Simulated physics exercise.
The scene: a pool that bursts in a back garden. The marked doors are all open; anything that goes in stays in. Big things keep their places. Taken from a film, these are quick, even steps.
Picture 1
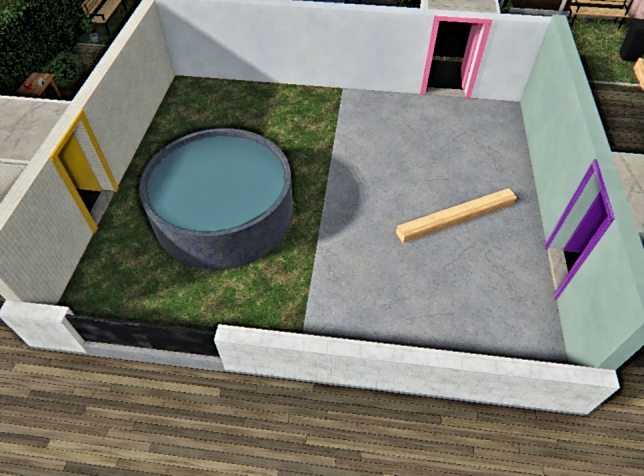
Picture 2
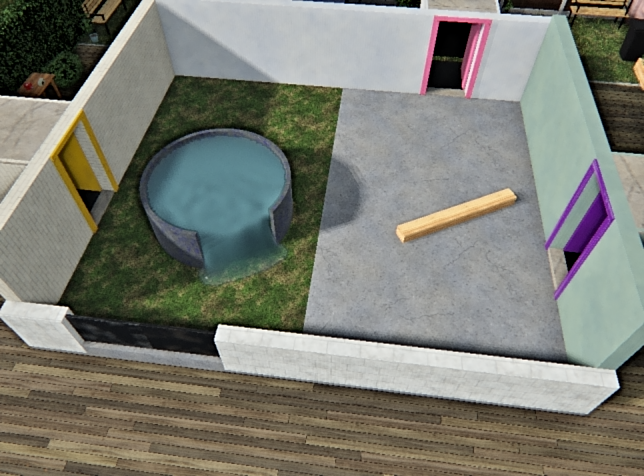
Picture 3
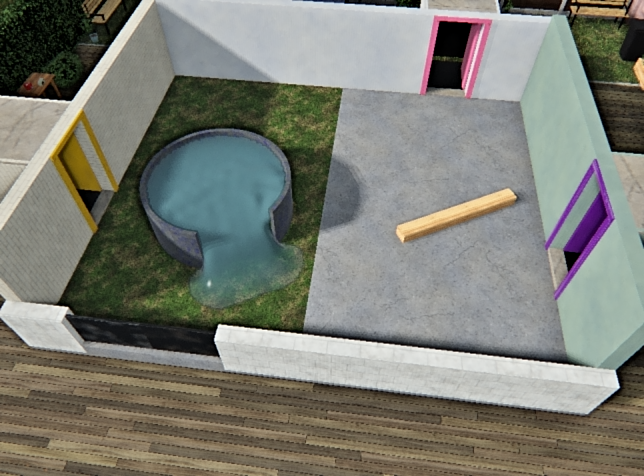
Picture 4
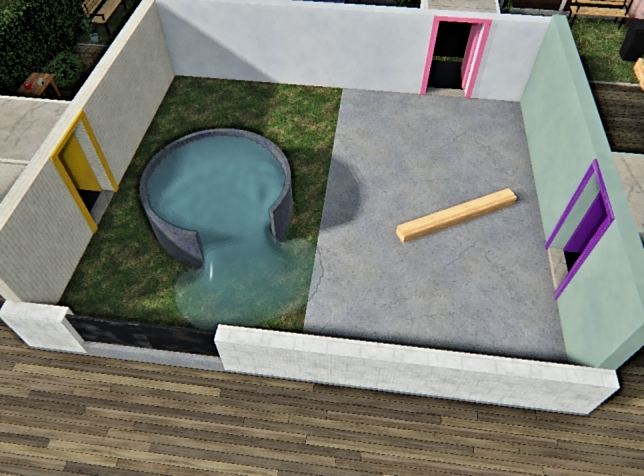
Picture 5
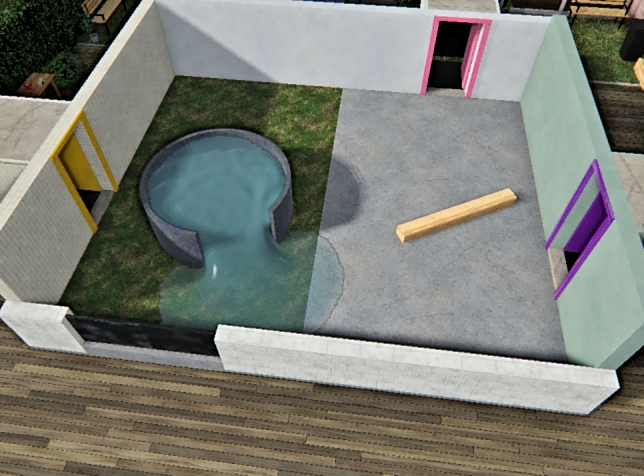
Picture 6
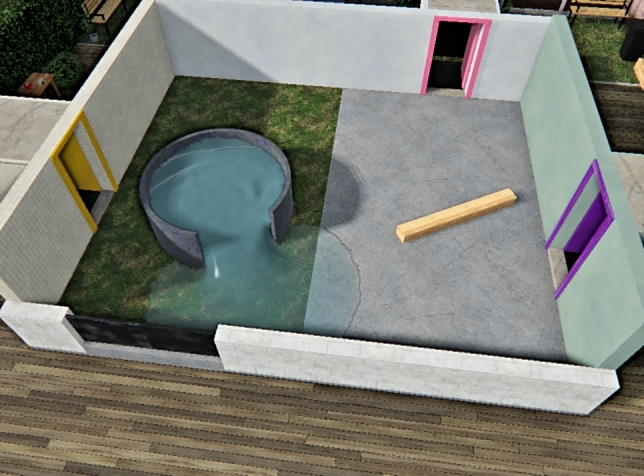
A round pool bursts open at its front and water spreads across grass and paving.
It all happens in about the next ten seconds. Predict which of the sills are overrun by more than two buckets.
I predict the pink door will overshoot two buckets; I predict the yellow door will overshoot two buckets; I predict the purple door will overshoot two buckets.
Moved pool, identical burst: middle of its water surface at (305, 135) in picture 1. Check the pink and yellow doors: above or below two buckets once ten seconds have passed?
My reading: Pink door lets more in, yellow door holds.
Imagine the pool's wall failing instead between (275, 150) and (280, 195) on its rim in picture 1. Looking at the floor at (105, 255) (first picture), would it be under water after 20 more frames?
Result: Not reached.
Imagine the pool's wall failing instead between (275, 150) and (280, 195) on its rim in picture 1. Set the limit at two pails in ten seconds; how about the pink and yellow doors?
Well, the pink door crosses the threshold, but the yellow door comes up short.
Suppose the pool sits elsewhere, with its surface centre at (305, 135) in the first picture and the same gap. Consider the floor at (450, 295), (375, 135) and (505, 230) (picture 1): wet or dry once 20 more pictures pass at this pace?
One after the other: Covered, not flooded, covered.
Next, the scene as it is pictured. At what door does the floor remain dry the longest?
Observed: The pink-painted one.
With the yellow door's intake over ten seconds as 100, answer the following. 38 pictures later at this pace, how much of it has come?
Around 35 percent.
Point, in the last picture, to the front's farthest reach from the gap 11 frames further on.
The farthest point of the front sits at (569, 388).
A moment on, water covers 20 % of the floor; the pink door not reached, the yellow door not reached, the purple door not reached.
Next, water covers 30 % of the floor; the pink door not reached, the yellow door not reached, the purple door not reached.
Then, water covers 40 % of the floor; the pink door not reached, the yellow door wet at the sill, nothing in, the purple door over two buckets in.
Later, water covers 60 % of the floor; the pink door under two buckets in, the yellow door over two buckets in, the purple door far over two buckets in.
In the end, water covers 90 % of the floor; the pink door over two buckets in, the yellow door over two buckets in, the purple door far over two buckets in.
